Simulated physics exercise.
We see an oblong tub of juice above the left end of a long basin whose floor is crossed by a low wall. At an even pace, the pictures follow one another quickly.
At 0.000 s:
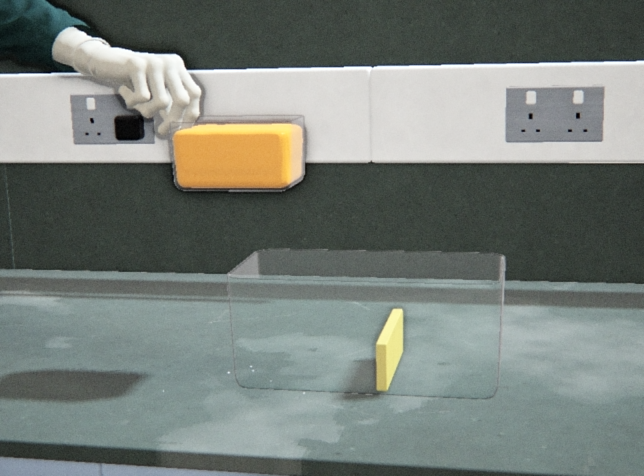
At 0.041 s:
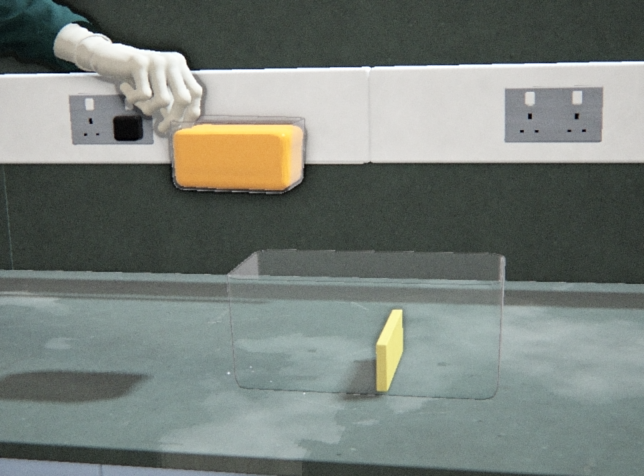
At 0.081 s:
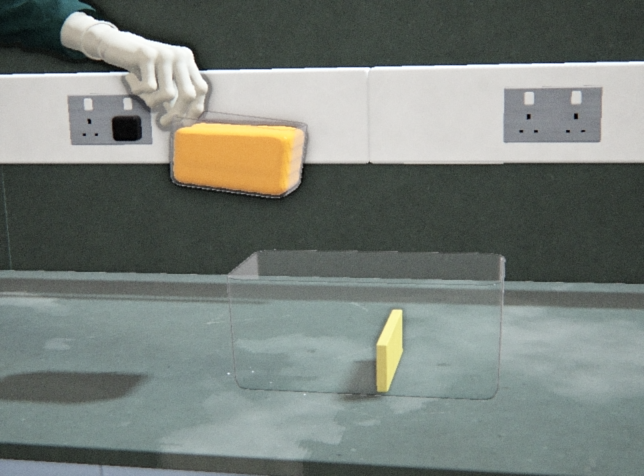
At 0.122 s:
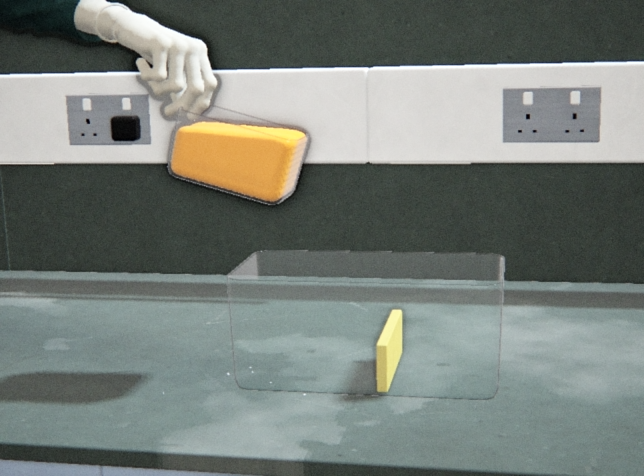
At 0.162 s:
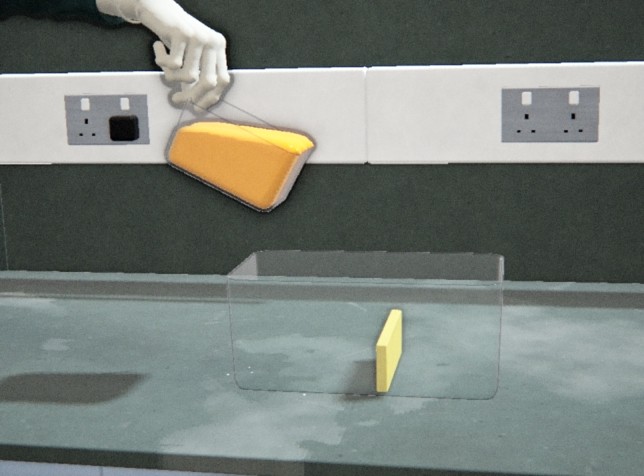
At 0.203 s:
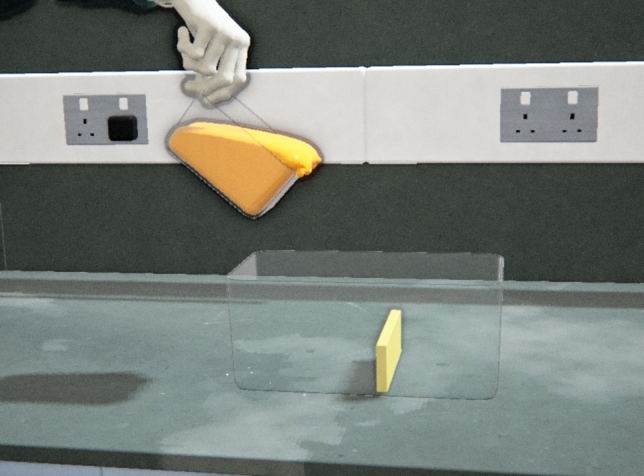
A gloved hand tilting a clear tub of orange juice steeply rightward above a transparent basin with a low yellow wall inside.
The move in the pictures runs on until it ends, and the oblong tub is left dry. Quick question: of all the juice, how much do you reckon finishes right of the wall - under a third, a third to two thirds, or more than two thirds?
My call is that the right side misses a third.
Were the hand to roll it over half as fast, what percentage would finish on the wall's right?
10 per cent or thereabouts.
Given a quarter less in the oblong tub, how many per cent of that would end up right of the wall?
About 5 in a hundred.
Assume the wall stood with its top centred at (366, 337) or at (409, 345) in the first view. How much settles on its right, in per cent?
Well, it's close to 30 per cent for the first one, then 25 per cent for the other.
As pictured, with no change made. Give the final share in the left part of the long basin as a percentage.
I'd put it at about 90 per cent.
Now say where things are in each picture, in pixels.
In the first frame, it leans 0°; its right rim is at (297, 120); the juice meets the walls at (184, 129) and (297, 128); the long basin's rim runs from (243, 264) to (503, 270); the wall's top is at (390, 327).
In the second frame, it leans 2°; its right rim is at (298, 123); the juice meets the walls at (184, 129) and (297, 130).
In the third frame, it leans 7°; its right rim is at (300, 129); the juice meets the walls at (186, 128) and (299, 132).
In the fourth frame, it leans 16°; its right rim is at (303, 139); the juice meets the walls at (188, 127) and (303, 136).
In the fifth frame, it leans 27°; its right rim is at (304, 153); the juice meets the walls at (186, 129) and (303, 146); 3 per cent is over the edge.
In the sixth frame, it leans 40°; its right rim is at (302, 168); the juice meets the walls at (183, 127) and (291, 151); 9 per cent is over the edge.
A moment on, the oblong tub is tipped right over and 11 per cent is still to pour, 57 is left of the wall and 0 right of it.
Next, the oblong tub is tipped right over and 1 per cent is still to pour, 87 is left of the wall and 1 right of it.
Then the oblong tub is tipped right over and 0 per cent is still to pour, 88 is left of the wall and 9 right of it.
Later the oblong tub is tipped right over and 0 per cent is still to pour, 88 is left of the wall and 9 right of it.
Finally, 88 per cent lies left of the wall, 9 right of it and 3 outside.
